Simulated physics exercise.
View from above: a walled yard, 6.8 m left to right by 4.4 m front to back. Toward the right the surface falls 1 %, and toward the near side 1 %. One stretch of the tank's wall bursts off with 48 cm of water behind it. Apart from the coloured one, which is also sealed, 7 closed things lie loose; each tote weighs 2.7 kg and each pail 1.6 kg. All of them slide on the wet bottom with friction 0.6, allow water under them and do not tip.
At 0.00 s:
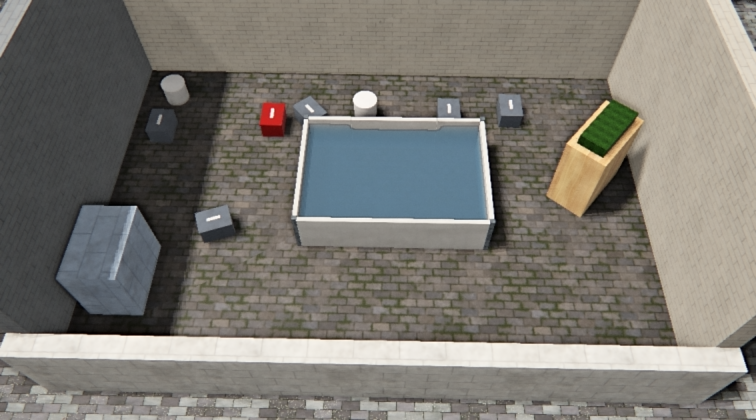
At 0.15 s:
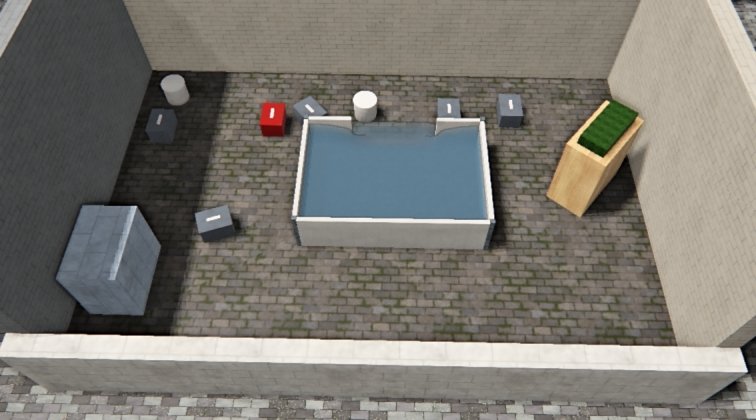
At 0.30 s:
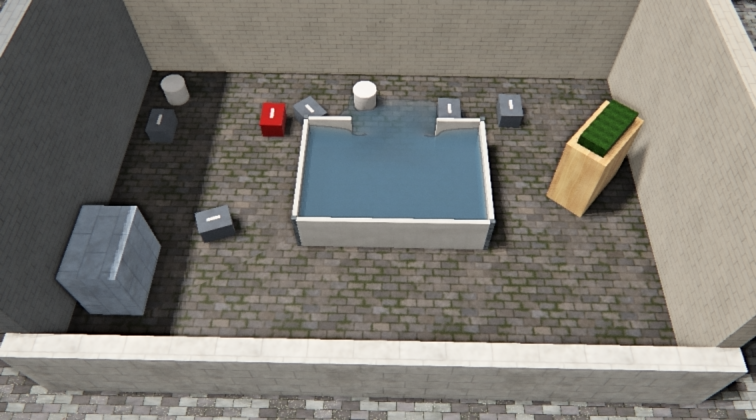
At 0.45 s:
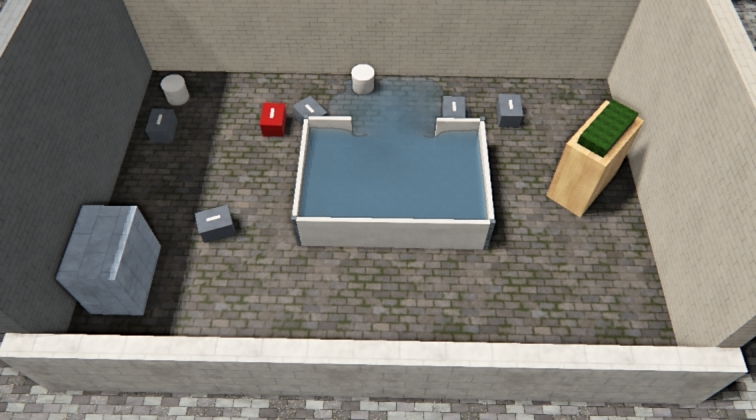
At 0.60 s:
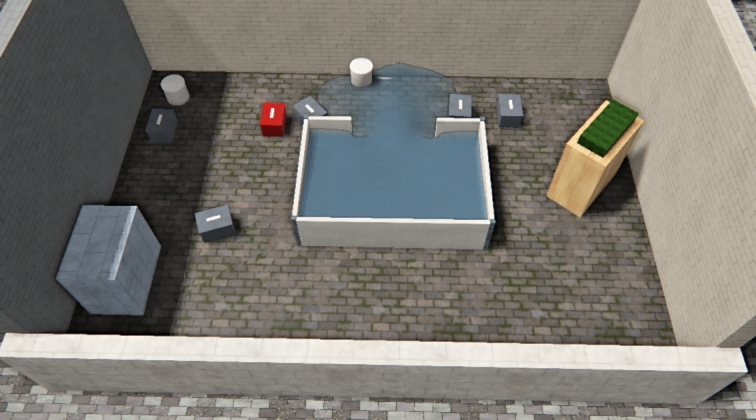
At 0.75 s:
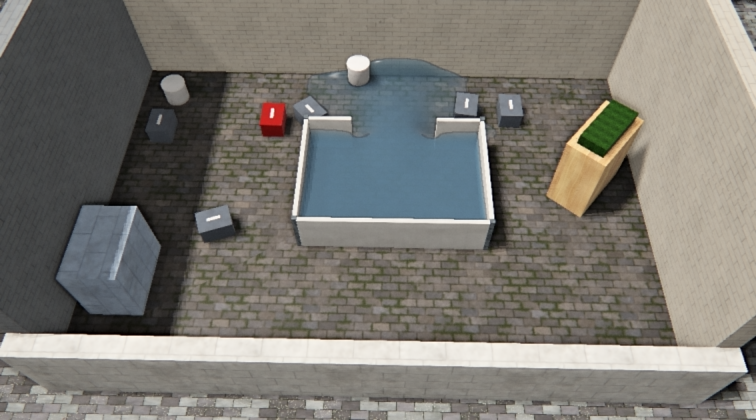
In a walled yard seen from above, part of a water-filled tank's far wall gives way and water spreads to the back wall, pushing a white cylinder backward and a grey box slightly right while the red box stays still.
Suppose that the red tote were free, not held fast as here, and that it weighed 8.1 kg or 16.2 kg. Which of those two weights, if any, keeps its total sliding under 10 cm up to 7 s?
Only the heavier one does.
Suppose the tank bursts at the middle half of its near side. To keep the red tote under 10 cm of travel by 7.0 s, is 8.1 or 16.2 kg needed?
Then even the small mass works.
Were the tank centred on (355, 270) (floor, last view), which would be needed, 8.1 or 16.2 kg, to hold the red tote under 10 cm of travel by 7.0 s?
In that case, simply put, the heavier one is needed.
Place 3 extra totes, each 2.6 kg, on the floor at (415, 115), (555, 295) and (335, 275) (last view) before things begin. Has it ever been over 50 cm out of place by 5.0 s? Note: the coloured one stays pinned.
Each in turn: Further than that, not that far, not that far.
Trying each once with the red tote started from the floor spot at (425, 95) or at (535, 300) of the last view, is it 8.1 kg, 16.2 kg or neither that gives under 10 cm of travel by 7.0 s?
In turn: Neither is enough; the smaller is enough.
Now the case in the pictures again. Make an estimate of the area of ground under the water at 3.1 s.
At that time the wet patch spans about 16 m2.
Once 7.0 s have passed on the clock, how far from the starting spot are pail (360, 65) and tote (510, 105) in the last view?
Taking them in order, that's 350 centimetres and 350 centimetres.
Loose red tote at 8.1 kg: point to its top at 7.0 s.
About pixel (247, 135).
After 1.4 s the red tote would be 0 cm from its start with 8.1 kg and 0 cm from its start with 16.2 kg; 0 cm of water round it then.
After 3.1 s the red tote would be 33 cm from its start with 8.1 kg and 0 cm from its start with 16.2 kg; 5 cm of water round it then.
After 4.9 s the red tote would be 47 cm from its start with 8.1 kg and 0 cm from its start with 16.2 kg; 4 cm of water round it then.
After 7.0 s the red tote would be 47 cm from its start with 8.1 kg and 0 cm from its start with 16.2 kg; 3 cm of water round it then.
